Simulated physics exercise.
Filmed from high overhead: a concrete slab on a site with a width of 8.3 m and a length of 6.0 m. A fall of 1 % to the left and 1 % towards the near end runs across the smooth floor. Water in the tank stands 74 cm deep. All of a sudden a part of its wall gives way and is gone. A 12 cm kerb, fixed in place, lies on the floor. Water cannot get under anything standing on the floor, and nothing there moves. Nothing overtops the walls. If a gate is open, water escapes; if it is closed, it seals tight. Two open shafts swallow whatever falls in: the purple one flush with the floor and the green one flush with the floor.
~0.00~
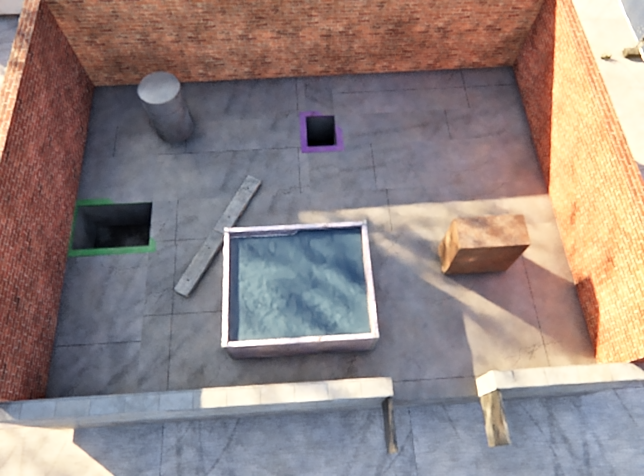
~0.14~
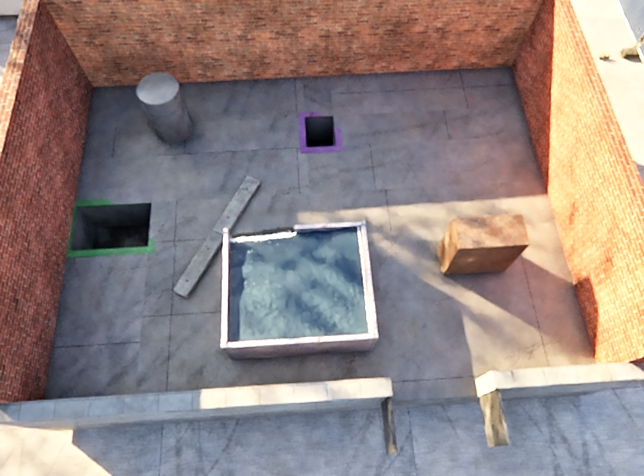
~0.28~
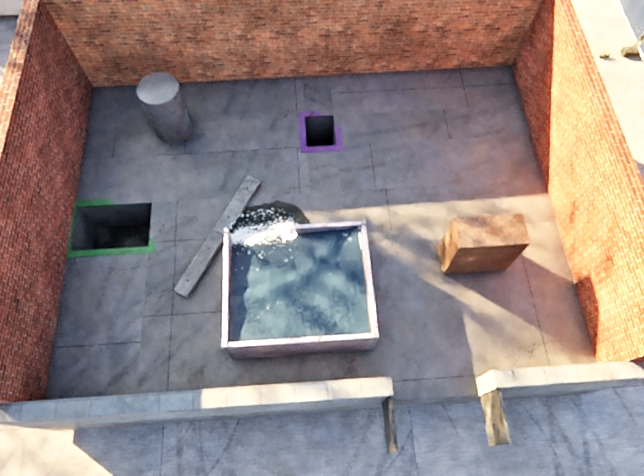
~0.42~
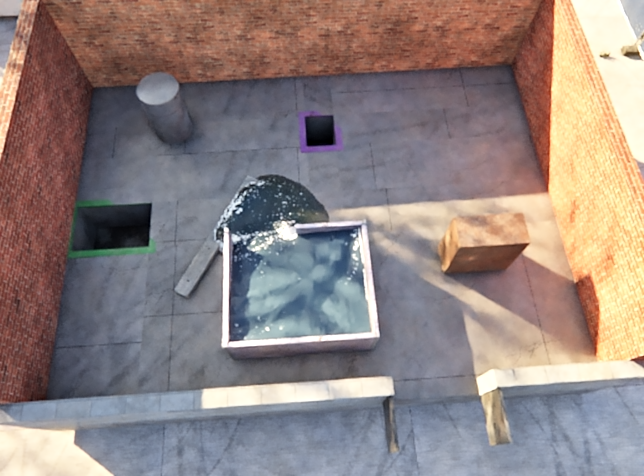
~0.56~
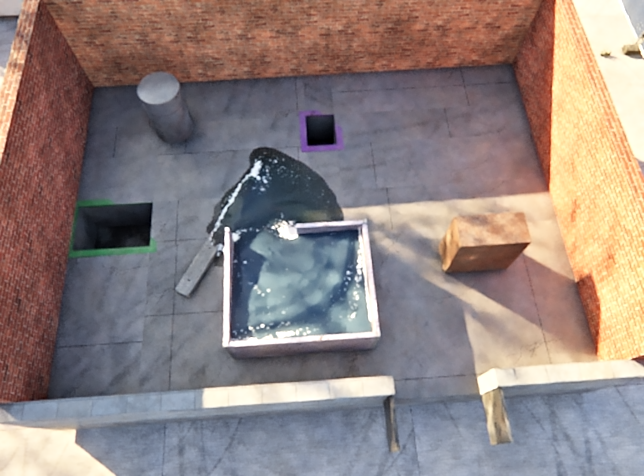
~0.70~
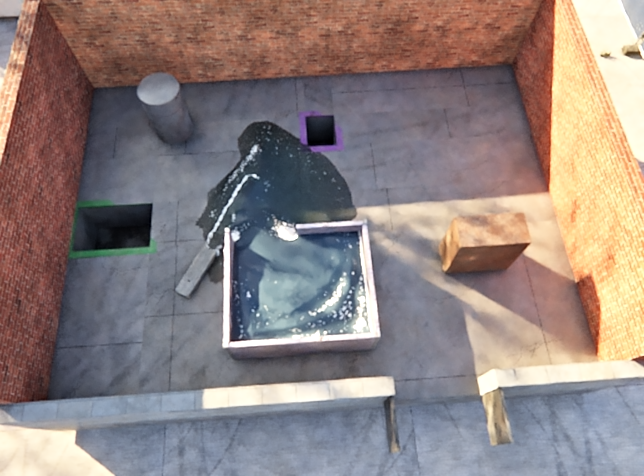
Water pours from a gap in the tank's far wall and spreads across the floor.
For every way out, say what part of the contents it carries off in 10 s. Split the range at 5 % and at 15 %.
The gateway gets under 5 % of the water. The purple pit gets above 15 % of the water. The green pit gets above 15 % of the water.
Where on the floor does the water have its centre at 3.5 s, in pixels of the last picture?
At roughly (264, 196).
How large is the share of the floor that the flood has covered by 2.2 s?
Around 35 per cent wet.
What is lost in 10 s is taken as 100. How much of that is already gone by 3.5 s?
Fraction gone: About 30 %.
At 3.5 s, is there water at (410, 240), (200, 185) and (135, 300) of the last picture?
In that order: Not reached, wet, not reached.
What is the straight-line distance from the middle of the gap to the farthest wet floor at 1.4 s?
3.8 m.
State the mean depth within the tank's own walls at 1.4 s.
It averages close to 48 cm.
After 1.4 s water covers 25 % of the floor and is deepest (42 cm) near (252, 202); gone so far, the gateway 0 %, the purple pit 2 %, the green pit 0 %.
After 2.2 s water covers 35 % of the floor and is deepest (32 cm) near (241, 221); gone so far, the gateway 0 %, the purple pit 6 %, the green pit 1 %.
After 3.5 s water covers 45 % of the floor and is deepest (26 cm) near (241, 221); gone so far, the gateway 0 %, the purple pit 11 %, the green pit 2 %.
After 6.0 s water covers 60 % of the floor and is deepest (16 cm) near (241, 231); gone so far, the gateway 0 %, the purple pit 16 %, the green pit 9 %.
After 10.0 s water covers 80 % of the floor and is deepest (9 cm) near (241, 231); gone so far, the gateway 0 %, the purple pit 20 %, the green pit 19 %.
